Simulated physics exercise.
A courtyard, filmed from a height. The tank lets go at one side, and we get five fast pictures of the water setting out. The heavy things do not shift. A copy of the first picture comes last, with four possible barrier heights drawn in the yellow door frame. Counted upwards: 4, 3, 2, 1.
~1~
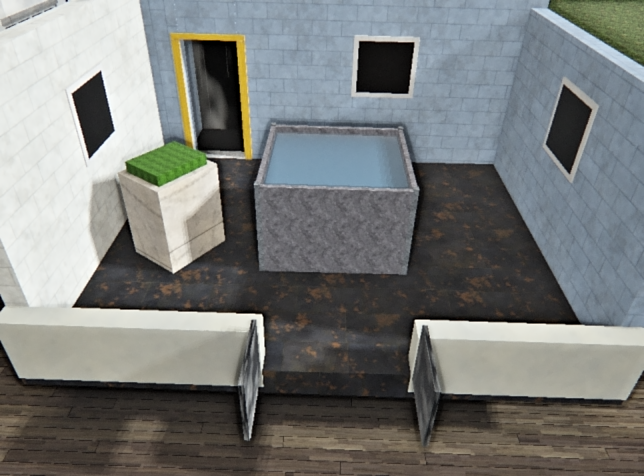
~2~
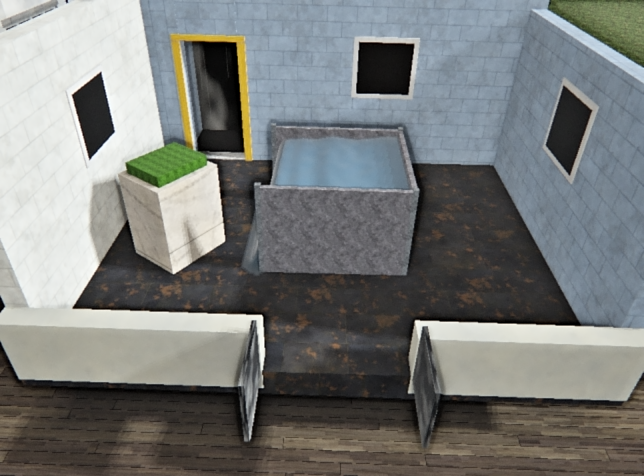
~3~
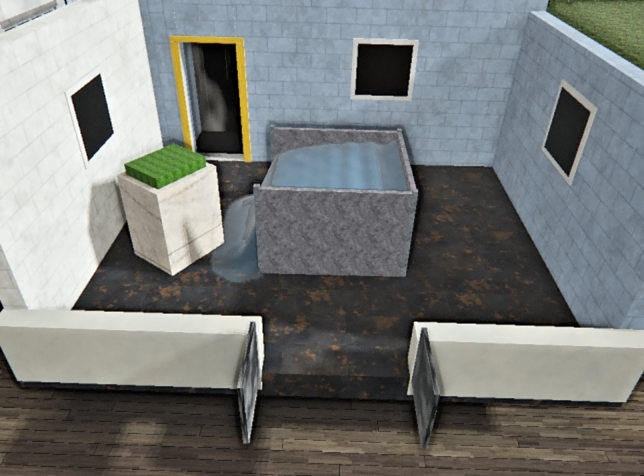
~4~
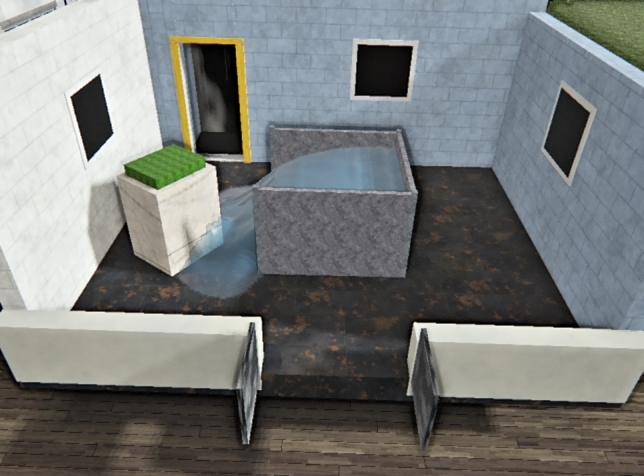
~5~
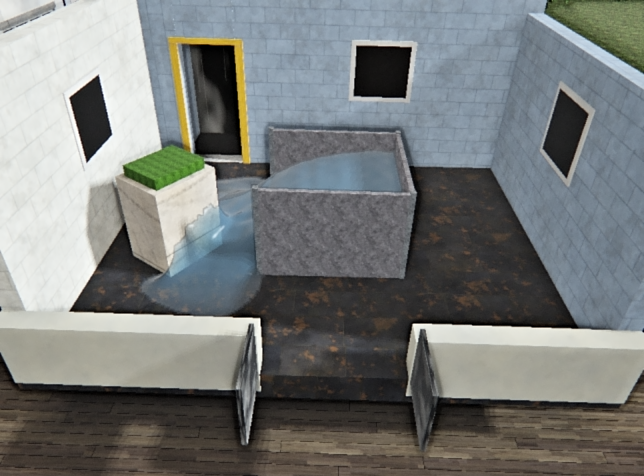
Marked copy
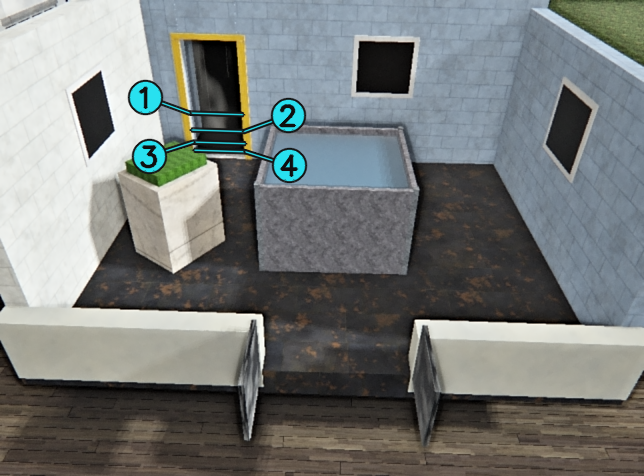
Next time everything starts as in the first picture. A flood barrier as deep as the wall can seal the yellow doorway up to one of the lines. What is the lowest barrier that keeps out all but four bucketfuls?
I would pick line 2.
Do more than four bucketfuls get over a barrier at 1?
No, that is safe.
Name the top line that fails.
Here it is line 3.
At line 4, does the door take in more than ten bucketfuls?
Yes.
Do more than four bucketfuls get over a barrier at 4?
Yes, that goes wrong.
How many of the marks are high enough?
Two of the four.
On the marked copy, 1 at (216, 113); 2 at (217, 130); 3 at (219, 142); 4 at (220, 150); from the bottom up 4, 3, 2, 1.
Choosing 1, nothing gets over.
Choosing 2, a bucket or two gets in.
Choosing 3, about 10 bucketfuls get in.
Choosing 4, dozens of bucketfuls pour in.
